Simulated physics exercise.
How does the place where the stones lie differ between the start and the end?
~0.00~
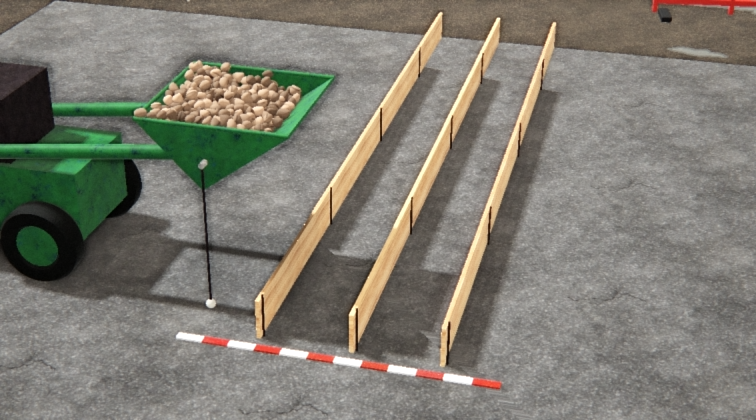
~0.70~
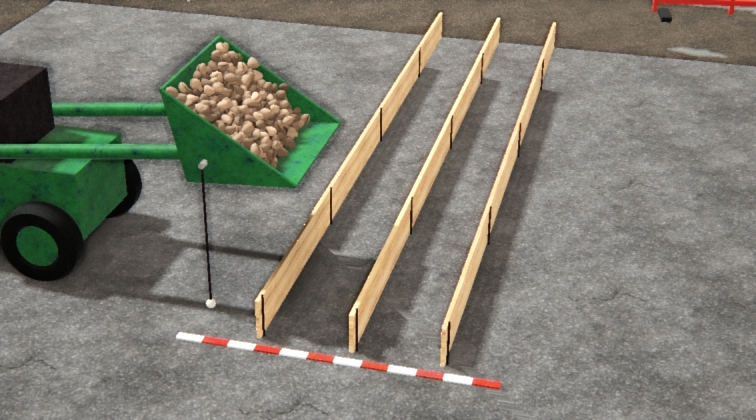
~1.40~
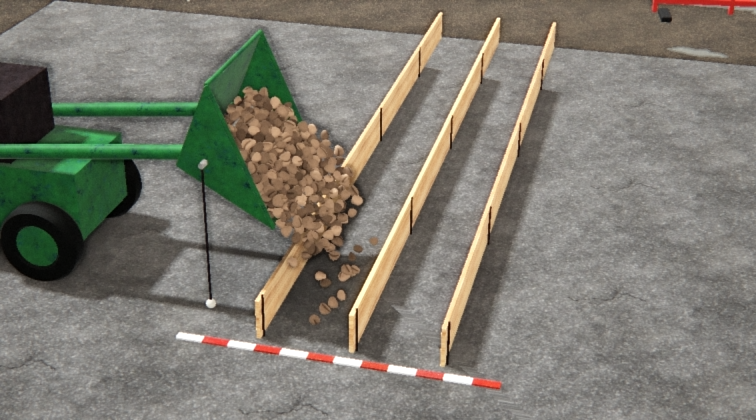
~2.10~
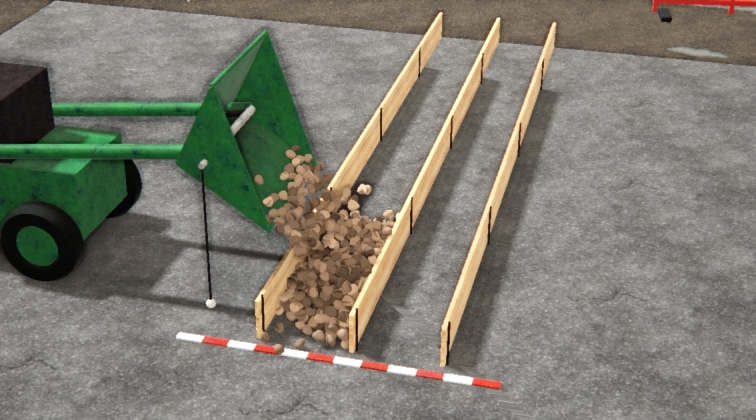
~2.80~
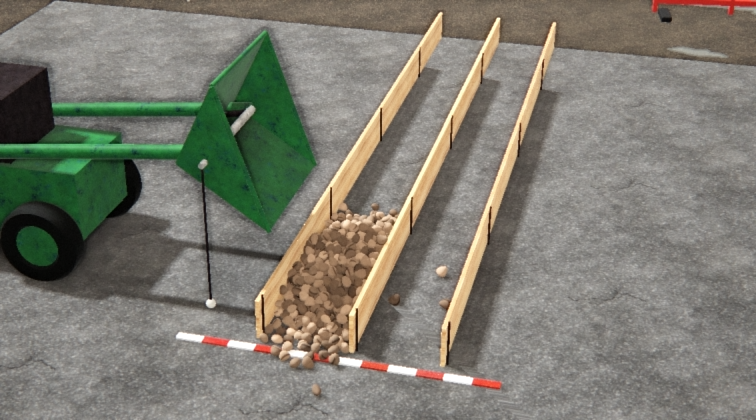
At the start the stones are heaped in the loader's raised green bucket. By the end they are lower and farther right, lying on the ground almost entirely between the left and middle planks.
